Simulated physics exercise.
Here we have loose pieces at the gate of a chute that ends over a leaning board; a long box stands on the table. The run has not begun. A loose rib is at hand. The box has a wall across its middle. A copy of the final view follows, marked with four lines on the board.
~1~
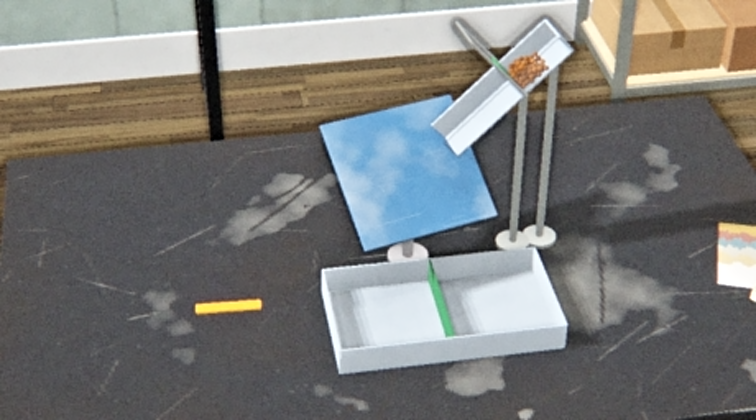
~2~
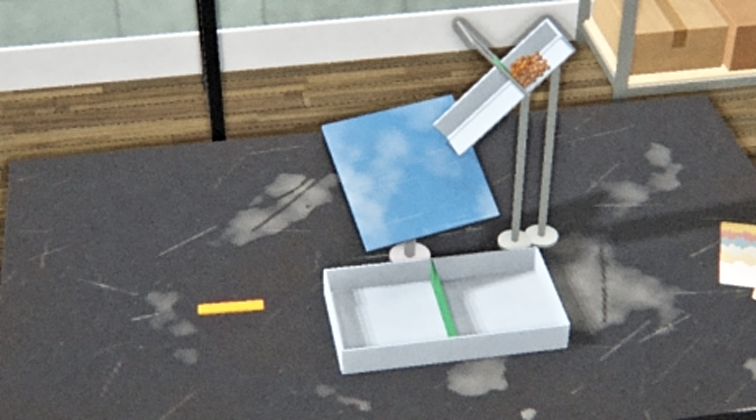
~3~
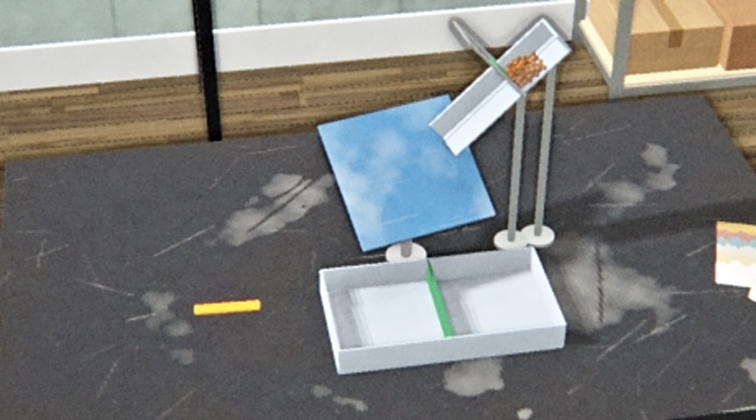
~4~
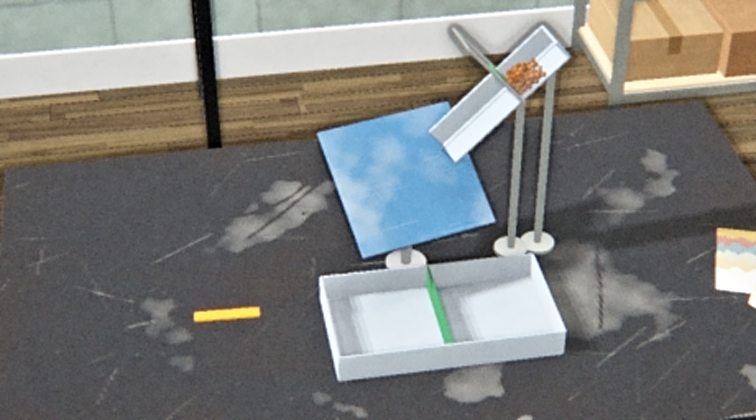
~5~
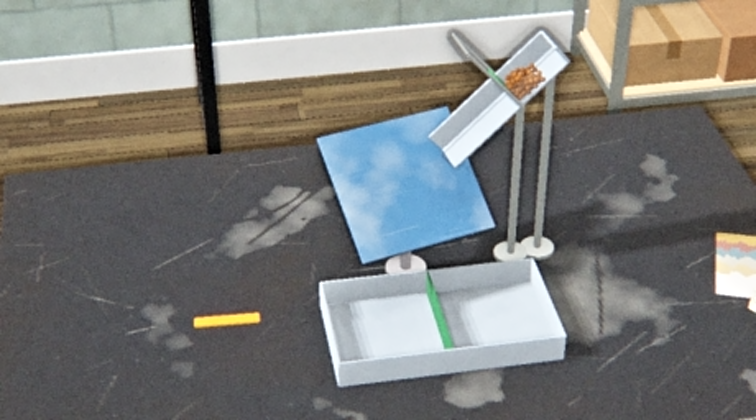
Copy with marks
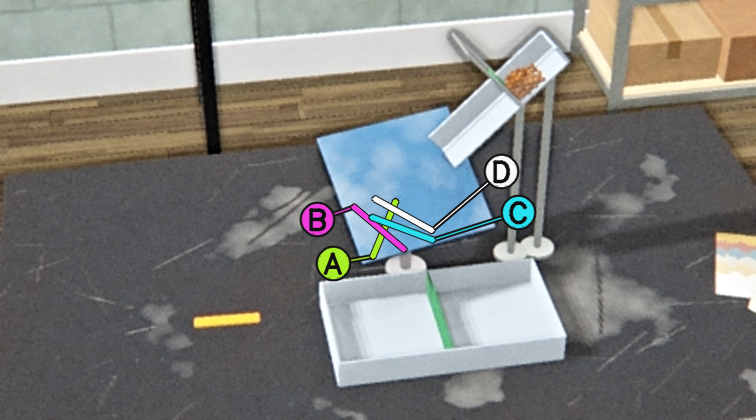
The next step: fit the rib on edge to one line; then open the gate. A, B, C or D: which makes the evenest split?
Best: B.
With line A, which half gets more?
The left half.
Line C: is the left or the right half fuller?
The right half.
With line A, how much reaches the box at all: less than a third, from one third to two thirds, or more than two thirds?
Line A gives more than two thirds.
On the marked copy, line A from (395, 201) to (372, 256); line B from (354, 206) to (403, 249); line C from (372, 217) to (432, 240); line D from (375, 198) to (431, 230).
With A, of what is caught, most in the left half, a small part in the right.
With B, of what is caught, about half in the left half, about half in the right.
With C, of what is caught, a small part in the left half, most in the right.
With D, of what is caught, a small part in the left half, nearly all in the right.
